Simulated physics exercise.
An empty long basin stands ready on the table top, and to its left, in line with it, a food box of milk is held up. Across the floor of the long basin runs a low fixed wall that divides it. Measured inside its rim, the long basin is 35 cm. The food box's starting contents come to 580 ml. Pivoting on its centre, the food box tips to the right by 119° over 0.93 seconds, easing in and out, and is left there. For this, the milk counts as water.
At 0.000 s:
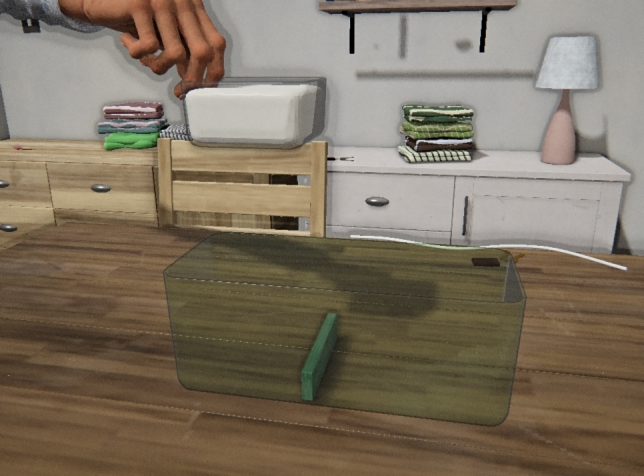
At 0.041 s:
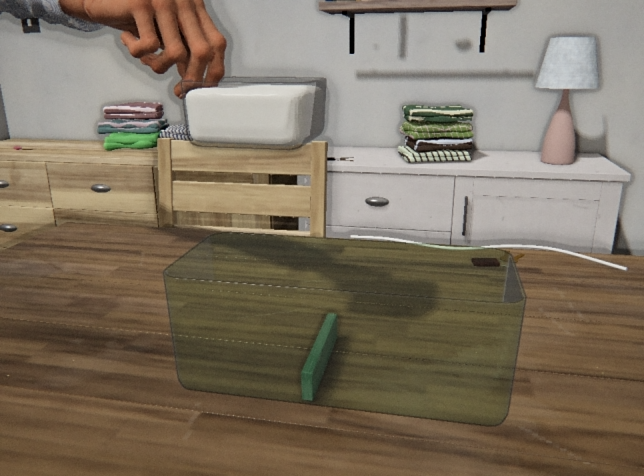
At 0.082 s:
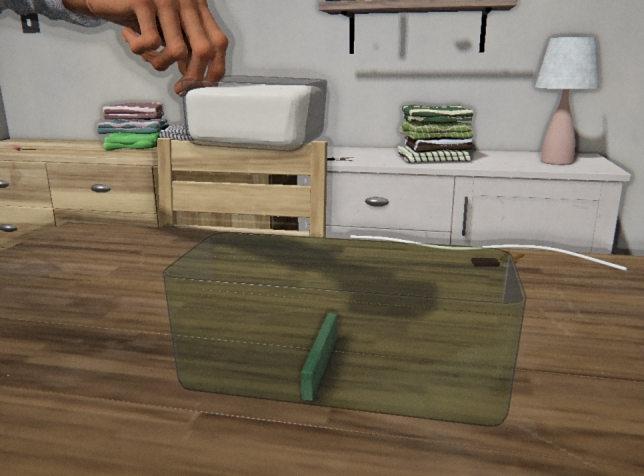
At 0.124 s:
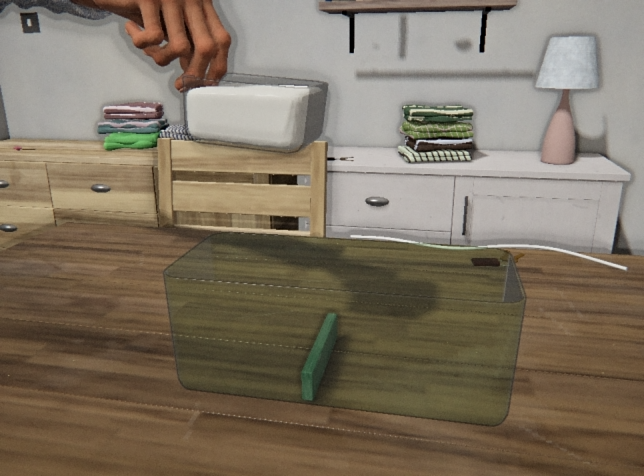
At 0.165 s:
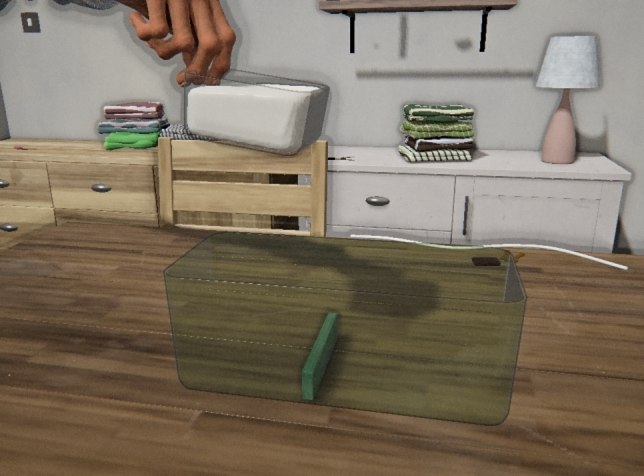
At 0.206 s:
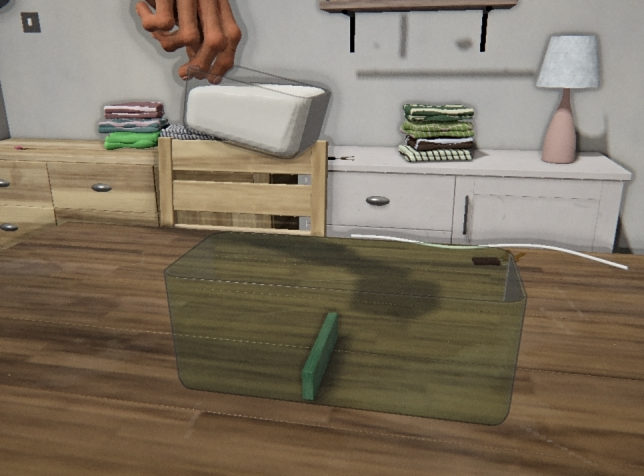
At the start, a hand holds a clear food box of white milk level, up and to the left above a long, empty see-through basin on a wooden table. The box then tilts slightly to the right, slowly at first and then a little more, while the basin stays still and empty.
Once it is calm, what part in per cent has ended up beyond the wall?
About 80 per cent ends up there.
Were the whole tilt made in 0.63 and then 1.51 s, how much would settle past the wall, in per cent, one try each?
Respectively about 80 and 85 percent.
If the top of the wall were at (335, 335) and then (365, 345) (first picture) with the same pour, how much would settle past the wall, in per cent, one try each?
Try 1: 80 %; try 2: 65 %.
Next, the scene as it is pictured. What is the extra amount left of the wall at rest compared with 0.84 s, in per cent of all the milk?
About 7 percent.
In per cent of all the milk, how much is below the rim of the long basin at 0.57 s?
Near 22 in a hundred.
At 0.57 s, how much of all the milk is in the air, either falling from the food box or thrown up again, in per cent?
My guess is roughly 48 %.
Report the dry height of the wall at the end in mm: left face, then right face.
Near 28 mm for the left and near 16 mm for the right.
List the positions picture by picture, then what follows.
Tilt 0°; pouring edge (316, 82); surface from (208, 89) to (315, 90); the long basin's rim runs from (189, 253) to (517, 276); the wall's top is at (321, 341), in the first picture.
Tilt 1°; pouring edge (316, 83); surface from (207, 89) to (315, 91), in the second picture.
Tilt 2°; pouring edge (316, 85); surface from (208, 89) to (316, 91), in the third picture.
Tilt 5°; pouring edge (318, 88); surface from (208, 88) to (317, 92), in the fourth picture.
Tilt 9°; pouring edge (319, 92); surface from (209, 88) to (319, 92), in the fifth picture.
Tilt 14°; pouring edge (321, 97); surface from (210, 88) to (320, 93), in the sixth picture.
By 0.57 s the tilt is 81° and 30 per cent is still to pour, 0 is left of the wall and 22 right of it.
By 0.84 s the tilt is 116° and 2 per cent is still to pour, 12 is left of the wall and 79 right of it.
By 1.12 s the tilt is 119° and 0 per cent is still to pour, 18 is left of the wall and 80 right of it.
By 1.43 s the tilt is 119° and 0 per cent is still to pour, 18 is left of the wall and 80 right of it.
At rest 18 per cent lies left of the wall, 80 right of it and 2 outside.
